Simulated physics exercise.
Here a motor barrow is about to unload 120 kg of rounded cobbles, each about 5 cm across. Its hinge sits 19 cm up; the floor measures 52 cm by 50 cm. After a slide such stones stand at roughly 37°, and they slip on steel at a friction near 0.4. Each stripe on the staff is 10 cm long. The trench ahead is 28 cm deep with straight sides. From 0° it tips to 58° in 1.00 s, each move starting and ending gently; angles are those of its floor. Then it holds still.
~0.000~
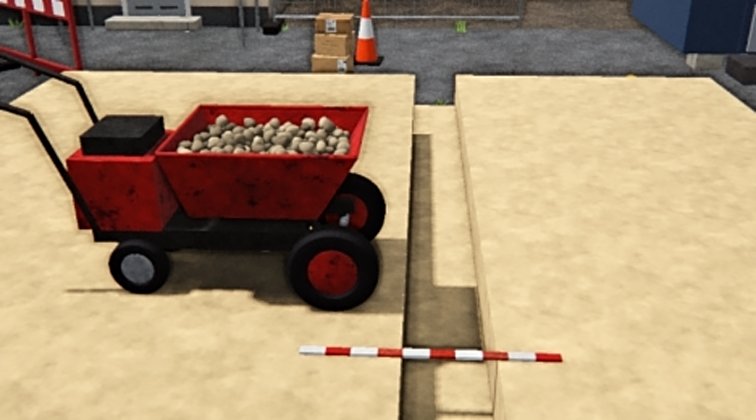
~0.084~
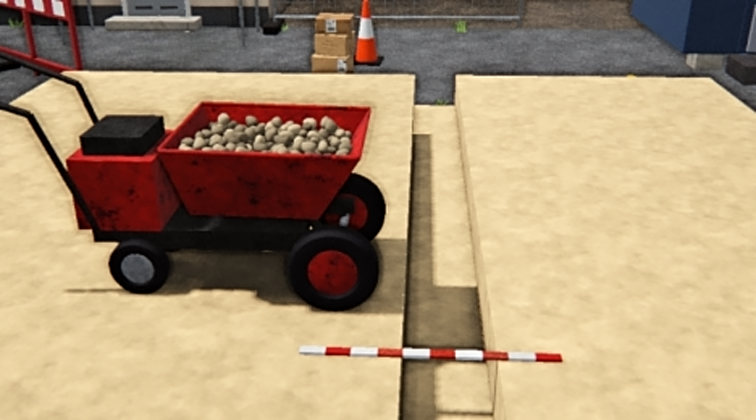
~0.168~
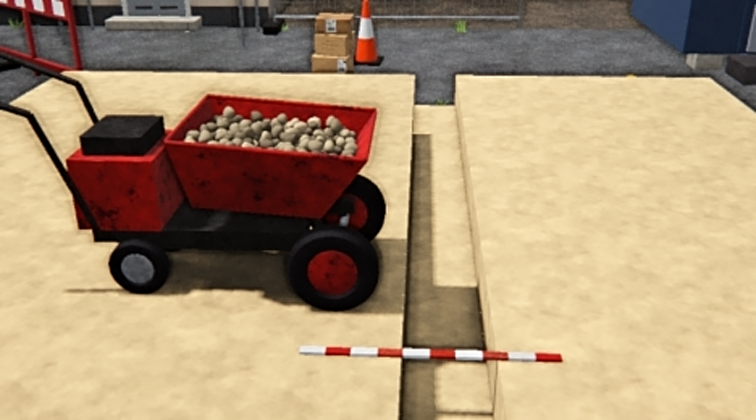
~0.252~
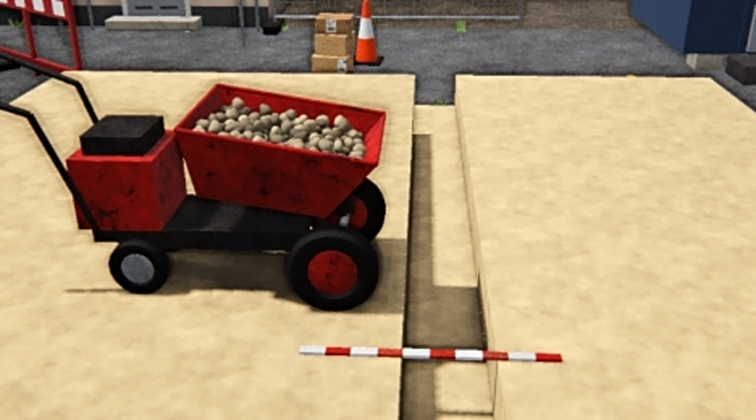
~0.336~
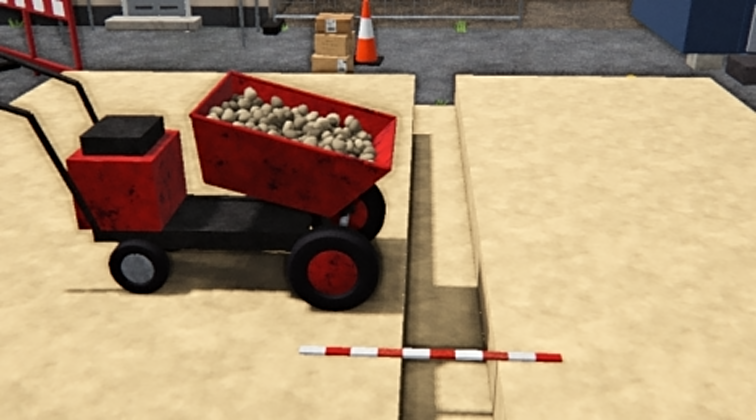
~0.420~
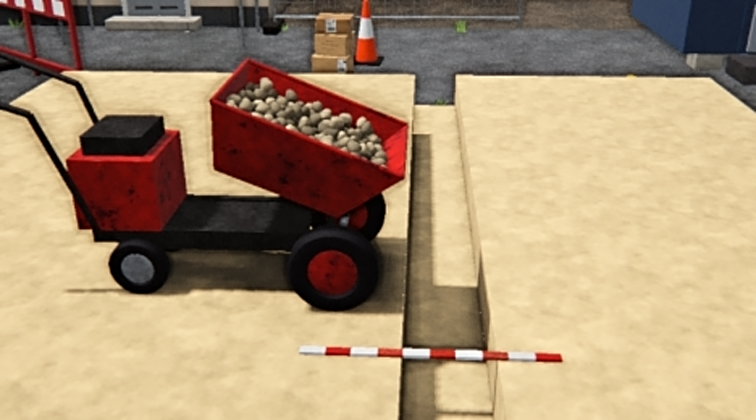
The video shows a red motor barrow loaded with rounded cobbles standing beside a straight-sided trench; its skip starts level, then steadily tilts up at the left and down toward the trench at the right while the wheels stay still.
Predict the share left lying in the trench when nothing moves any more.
Roughly 23 per cent ends in the trench.
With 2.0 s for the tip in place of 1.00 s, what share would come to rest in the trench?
Then about 25 per cent.
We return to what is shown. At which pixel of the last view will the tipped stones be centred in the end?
Their middle is at about (479, 317).
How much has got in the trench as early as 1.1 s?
Some 5 per cent.
After 0.8 s the floor is at 49°; 100 % in the skip; the foremost stones are at (425, 193).
After 1.1 s the floor is at 58°; 92 % in the skip, 6 % in the trench, 2 % past the trench; the foremost stones are at (501, 251).
After 1.5 s the floor is at 58°; 70 % in the skip, 10 % in the trench, 21 % past the trench; the foremost stones are at (574, 263).
After 3.4 s the floor is at 58°; 55 % in the skip, 23 % in the trench, 22 % past the trench; the foremost stones are at (646, 270).
